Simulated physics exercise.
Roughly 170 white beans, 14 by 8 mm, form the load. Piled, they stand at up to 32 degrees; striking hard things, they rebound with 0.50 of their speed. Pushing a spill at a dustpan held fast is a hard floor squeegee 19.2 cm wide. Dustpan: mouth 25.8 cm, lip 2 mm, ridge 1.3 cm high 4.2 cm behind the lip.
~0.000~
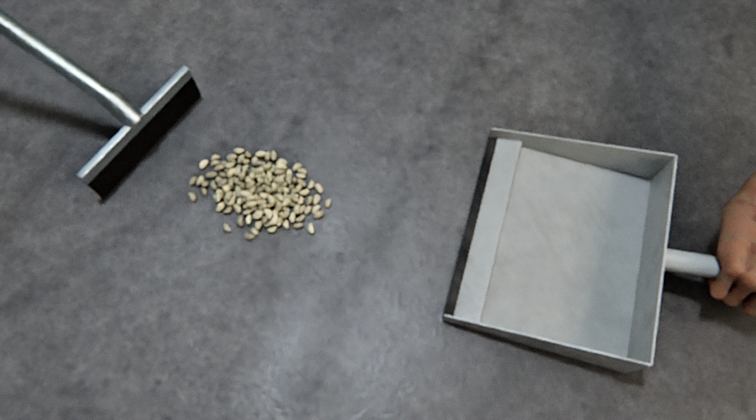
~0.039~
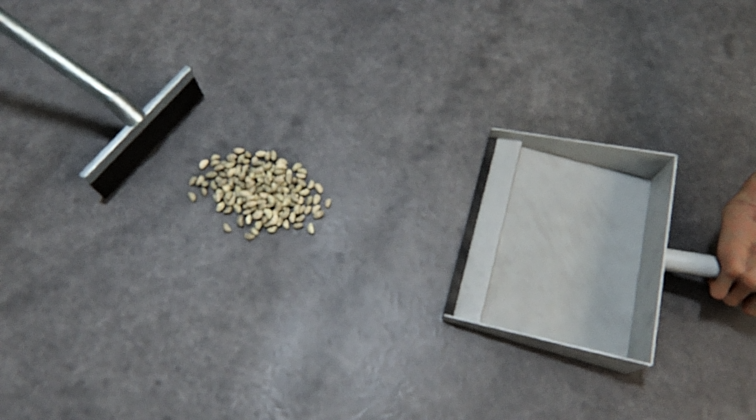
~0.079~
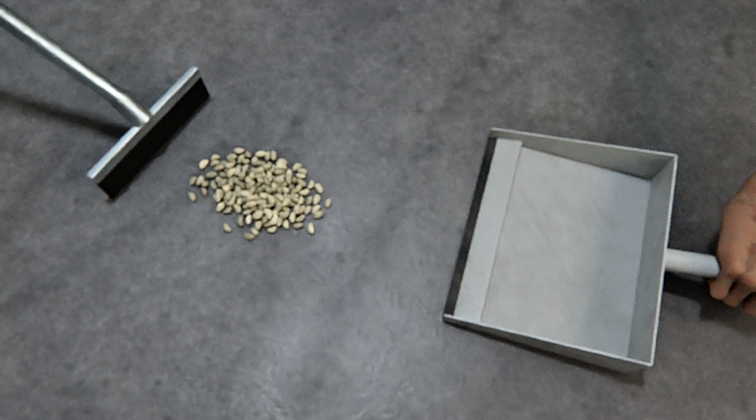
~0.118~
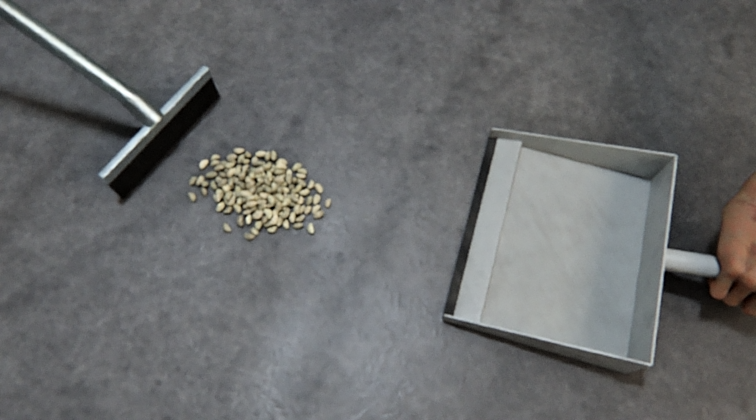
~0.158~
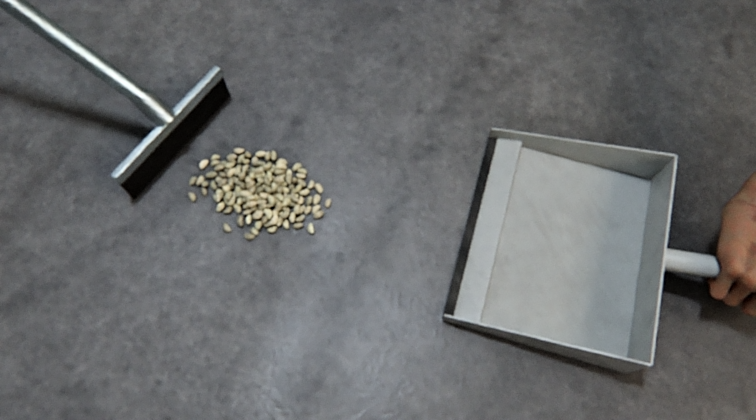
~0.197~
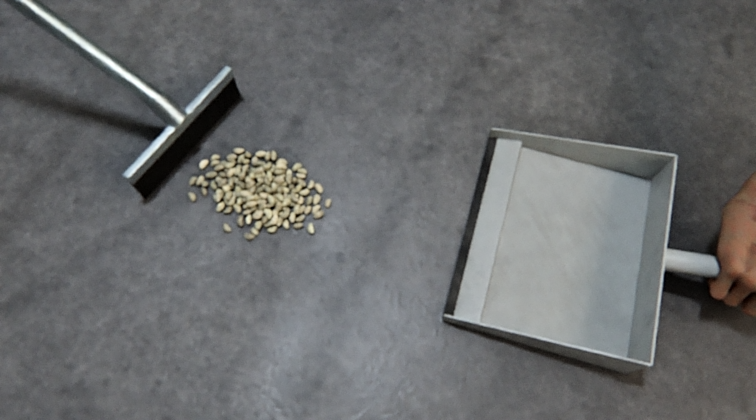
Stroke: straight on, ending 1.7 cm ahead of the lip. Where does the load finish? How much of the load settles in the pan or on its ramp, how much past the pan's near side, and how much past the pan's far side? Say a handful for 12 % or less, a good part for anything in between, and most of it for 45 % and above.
I would say pan: A handful; near side: A handful; far side: A handful.
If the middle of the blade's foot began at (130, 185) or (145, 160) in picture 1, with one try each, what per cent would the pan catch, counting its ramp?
First try about 0 per cent, second about 0 per cent.
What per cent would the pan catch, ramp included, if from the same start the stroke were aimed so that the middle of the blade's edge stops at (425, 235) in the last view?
That comes to near 10 percent.
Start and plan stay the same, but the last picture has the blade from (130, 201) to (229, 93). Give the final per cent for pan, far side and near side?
Per cent by place - pan 10, far side 0, near side 30.
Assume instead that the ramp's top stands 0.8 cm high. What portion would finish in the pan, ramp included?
Estimate: About 0 in a hundred.
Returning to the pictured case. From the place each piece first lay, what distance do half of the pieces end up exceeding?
It comes to some 10 cm.
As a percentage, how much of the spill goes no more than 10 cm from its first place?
About 50 %.
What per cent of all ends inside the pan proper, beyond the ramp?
Around 0 percent.
After 0.63 s, middle of the blade 22 cm from the lip; 0 % over the lip, far side 0 %, near side 0 %.
After 0.92 s, middle of the blade 12 cm from the lip; 0 % over the lip, far side 0 %, near side 0 %.
After 1.31 s, middle of the blade 5 cm from the lip; 0 % over the lip, far side 0 %, near side 0 %.
In the end, at 2.0 s, pan 0 %, near side 0 %, far side 0 %, in front of the lip or behind the blade 100 %.
